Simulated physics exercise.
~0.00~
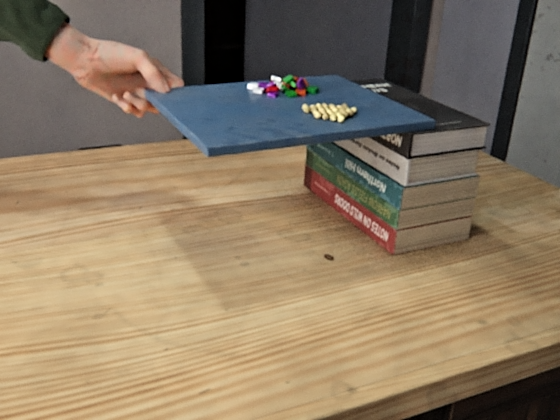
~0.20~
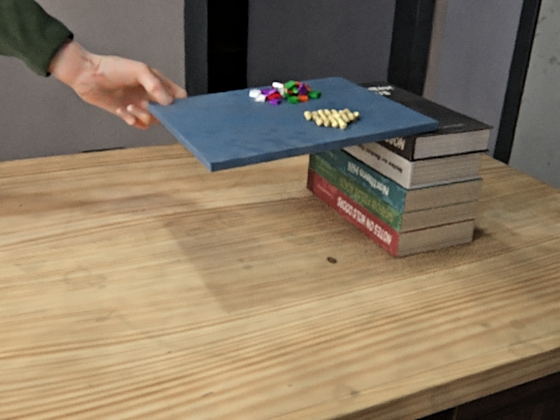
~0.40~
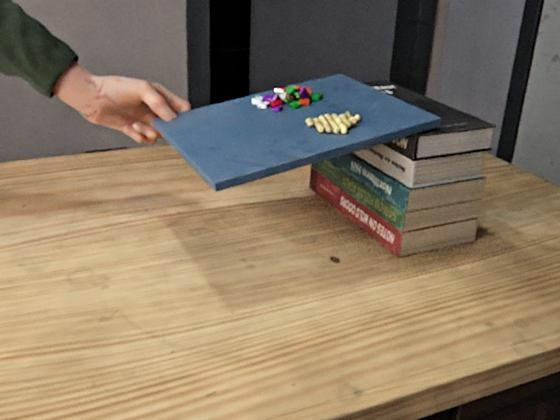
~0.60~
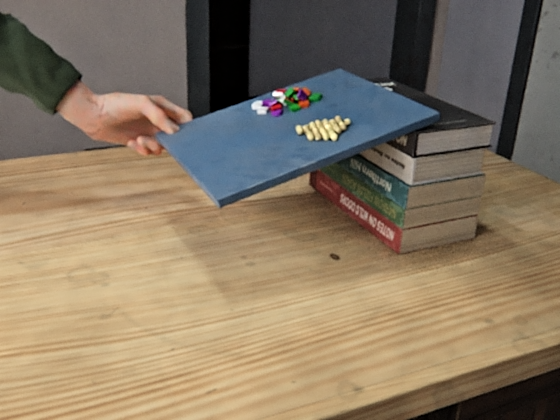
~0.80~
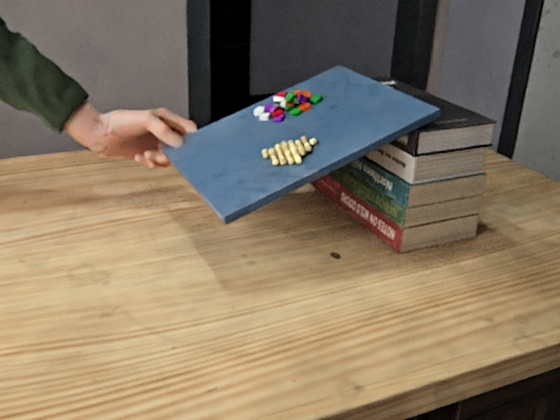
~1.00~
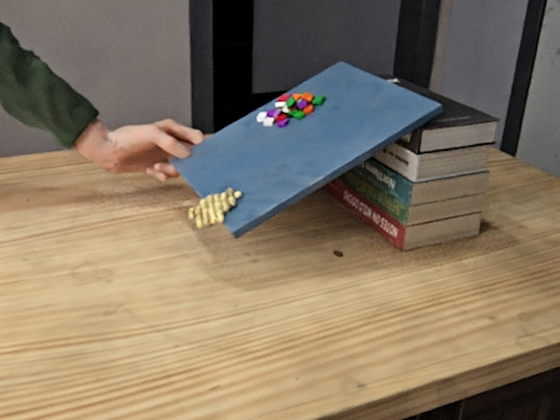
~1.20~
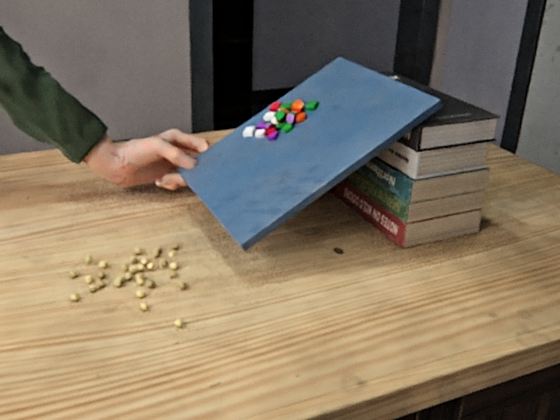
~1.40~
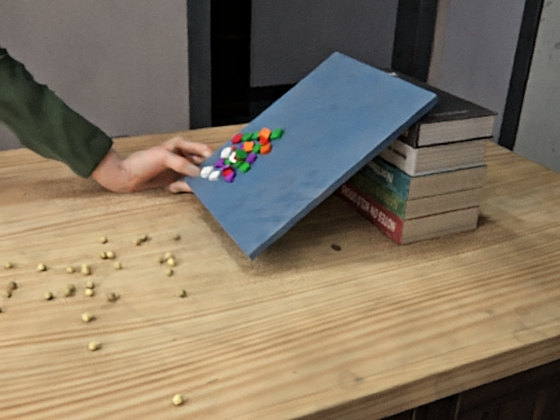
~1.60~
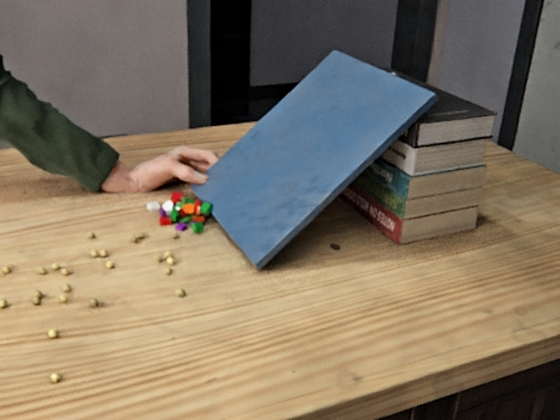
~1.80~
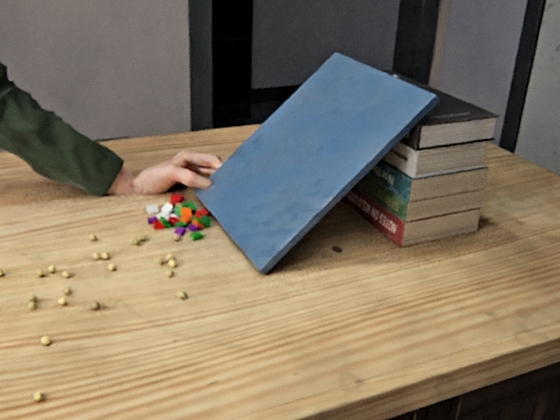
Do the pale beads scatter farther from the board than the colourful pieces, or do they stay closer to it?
The pale beads scatter farther, spreading across the left side of the table while the colourful pieces stay bunched at the foot of the board.
